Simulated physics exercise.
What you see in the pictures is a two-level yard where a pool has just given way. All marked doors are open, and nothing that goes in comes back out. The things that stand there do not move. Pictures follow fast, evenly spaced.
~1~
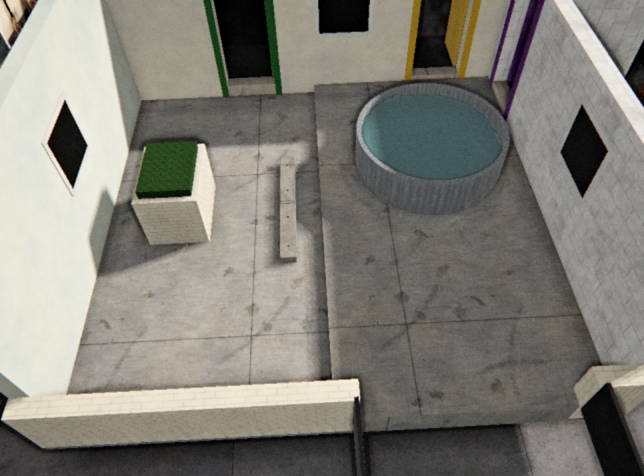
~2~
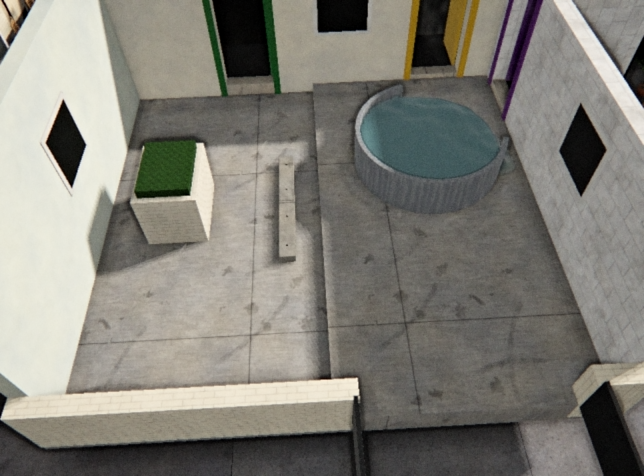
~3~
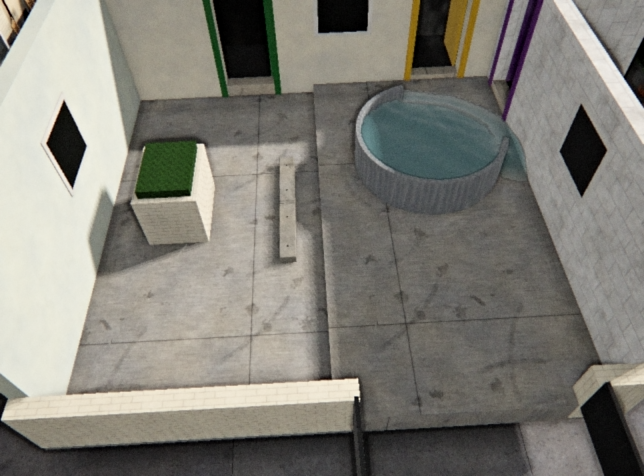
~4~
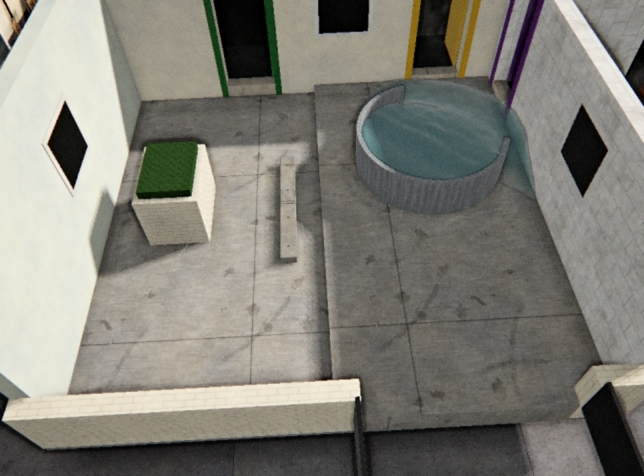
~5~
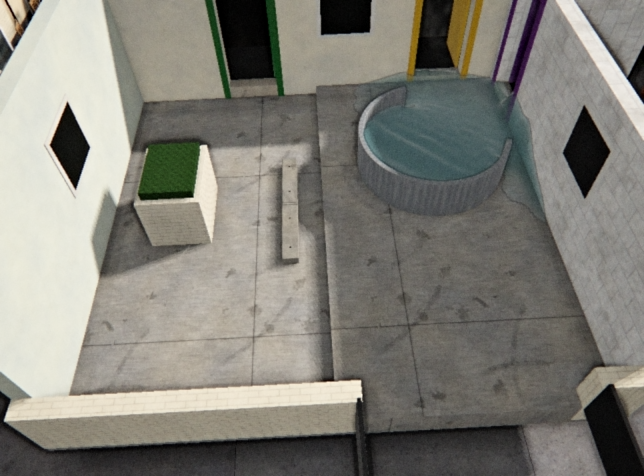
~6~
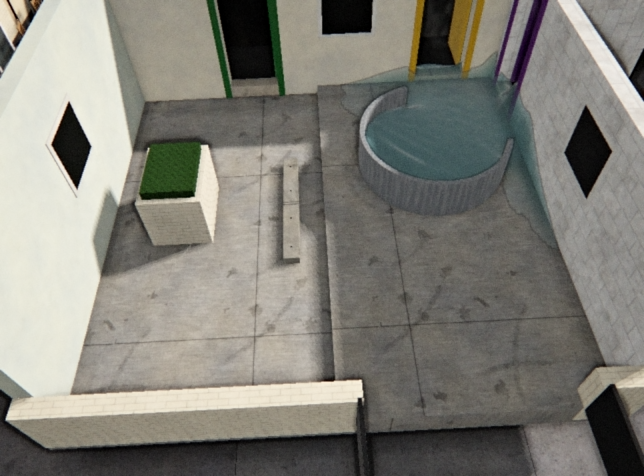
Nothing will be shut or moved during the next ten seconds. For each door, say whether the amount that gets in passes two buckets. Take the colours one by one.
Result: Purple door: More than two buckets; green door: Two buckets or fewer; yellow door: More than two buckets.
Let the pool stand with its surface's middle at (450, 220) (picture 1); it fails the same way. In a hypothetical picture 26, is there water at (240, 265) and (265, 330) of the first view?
I'd say spared for the first and spared for the second.
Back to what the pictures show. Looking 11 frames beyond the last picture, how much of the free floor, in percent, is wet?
I'd guess some 30 per cent.
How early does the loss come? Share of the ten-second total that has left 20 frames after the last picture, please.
By my reckoning, 75 %.
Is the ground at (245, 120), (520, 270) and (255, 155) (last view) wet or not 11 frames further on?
Result, in order: Waterlogged / waterlogged / unflooded.
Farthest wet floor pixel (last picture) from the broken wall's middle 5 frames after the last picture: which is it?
Somewhere close to (586, 345).
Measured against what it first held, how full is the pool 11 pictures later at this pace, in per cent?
I'd say around 32 per cent.
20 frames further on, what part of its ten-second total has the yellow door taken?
I'd put it at about 90 per cent.
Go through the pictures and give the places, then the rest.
The first frame shows the pool at (431, 133) is whole and still.
In the second frame, the front is at a hidden place, out from the gap on the pool's far side.
In the third frame, the front is at (526, 178), out from the gap on the pool's far side.
In the fourth frame, the front is at (533, 195), out from the gap on the pool's far side.
In the fifth frame, water pours out on the pool's far side and has run to (543, 217).
In the sixth frame, water pours out on the pool's far side and has run to (556, 246).
A moment on, water covers 20 % of the floor; the purple door over two buckets in, the green door not reached, the yellow door far over two buckets in.
Next, water covers 30 % of the floor; the purple door far over two buckets in, the green door wet at the sill, nothing in, the yellow door far over two buckets in.
Then, water covers 45 % of the floor; the purple door far over two buckets in, the green door wet at the sill, nothing in, the yellow door far over two buckets in.
Later, water covers 60 % of the floor; the purple door far over two buckets in, the green door wet at the sill, nothing in, the yellow door far over two buckets in.
In the end, water covers 75 % of the floor; the purple door far over two buckets in, the green door wet at the sill, nothing in, the yellow door far over two buckets in.
